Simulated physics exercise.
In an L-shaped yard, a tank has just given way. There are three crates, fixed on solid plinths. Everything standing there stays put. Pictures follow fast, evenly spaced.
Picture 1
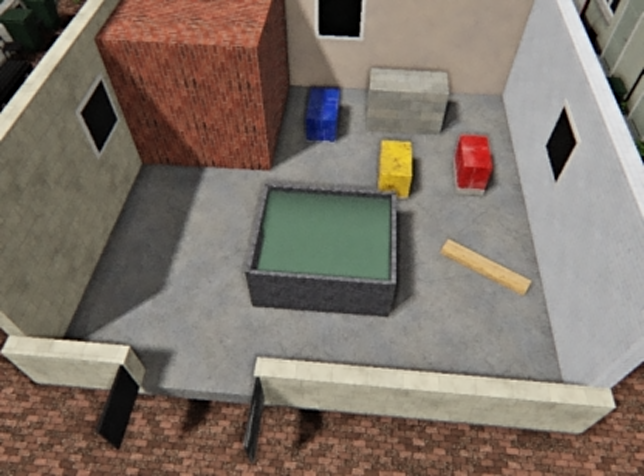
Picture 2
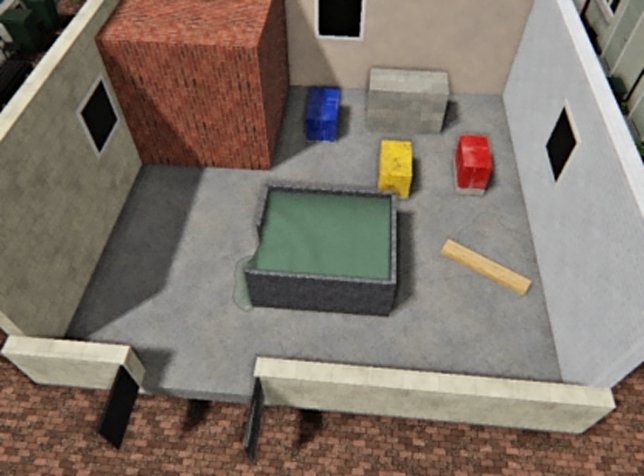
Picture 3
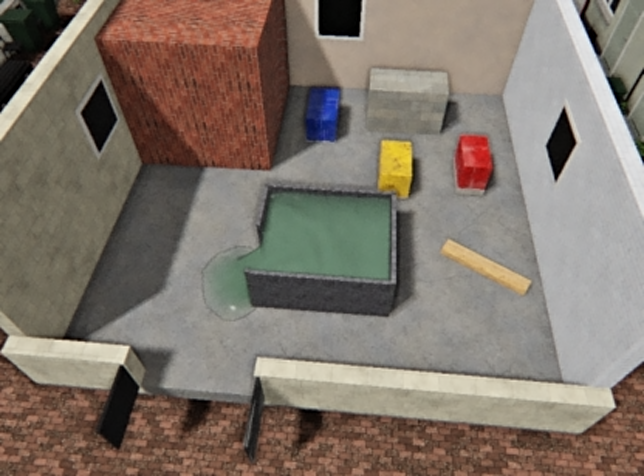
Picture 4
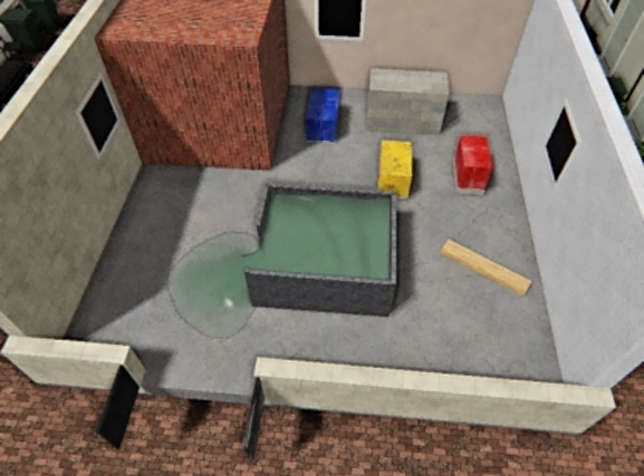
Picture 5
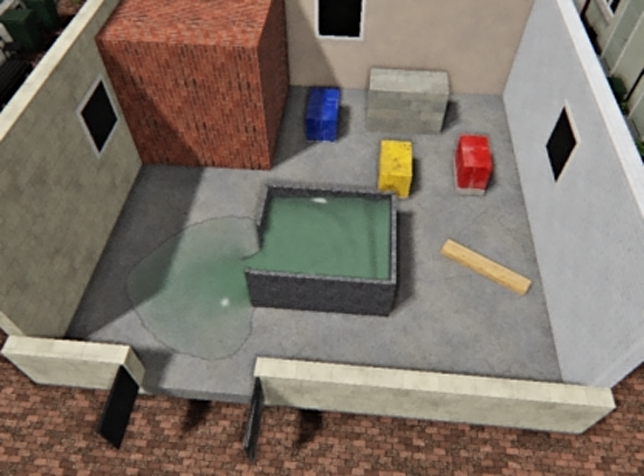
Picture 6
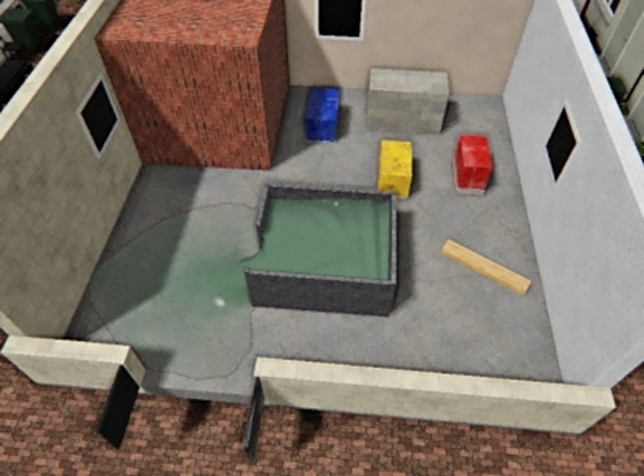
Green water pours from the left side of a dark tank and spreads across the yard.
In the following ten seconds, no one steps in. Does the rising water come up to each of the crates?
My prediction: Red crate: Untouched; blue crate: Touched; yellow crate: Touched.
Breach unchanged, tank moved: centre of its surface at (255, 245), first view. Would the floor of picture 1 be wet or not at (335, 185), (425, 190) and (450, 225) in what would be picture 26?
Submerged, untouched, untouched.
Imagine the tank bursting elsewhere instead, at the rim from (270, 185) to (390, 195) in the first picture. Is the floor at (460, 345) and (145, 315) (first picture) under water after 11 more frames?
I'd expect the first point to stay dry and the second point to stay dry.
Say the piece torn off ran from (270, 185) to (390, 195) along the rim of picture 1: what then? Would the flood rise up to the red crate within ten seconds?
As for red crate, it gets flooded.
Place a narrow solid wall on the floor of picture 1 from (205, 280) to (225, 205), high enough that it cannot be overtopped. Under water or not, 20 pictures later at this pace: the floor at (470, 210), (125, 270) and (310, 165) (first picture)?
Outcome by spot, in order - unwatered, watered, watered.
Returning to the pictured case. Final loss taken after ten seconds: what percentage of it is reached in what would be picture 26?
I'd say about 25 per cent.
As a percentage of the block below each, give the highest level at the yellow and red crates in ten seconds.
About 170 percent and about 30 percent.
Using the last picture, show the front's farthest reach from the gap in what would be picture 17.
Roughly (143, 164).
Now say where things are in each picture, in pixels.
The tank at (325, 233) is whole and still, in the first picture.
Water pours out at (259, 271) and has run to (247, 307), in the second picture.
The front is at (212, 266), out from the gap at (260, 272), in the third picture.
The front is at (173, 275), out from the gap at (260, 272), in the fourth picture.
The front is at (131, 278), out from the gap at (260, 272), in the fifth picture.
The front is at (94, 288), out from the gap at (260, 272), in the sixth picture.
A moment on, water covers 25 % of the floor; the red crate not reached, the blue crate not reached, the yellow crate not reached.
Next, water covers 25 % of the floor; the red crate not reached, the blue crate not reached, the yellow crate not reached.
Then, water covers 35 % of the floor; the red crate not reached, the blue crate not reached, the yellow crate not reached.
Later, water covers 50 % of the floor; the red crate water round its plinth, the blue crate water round its plinth, the yellow crate water round its plinth.
In the end, water covers 85 % of the floor; the red crate stayed above the water, the blue crate was topped, the yellow crate was topped.
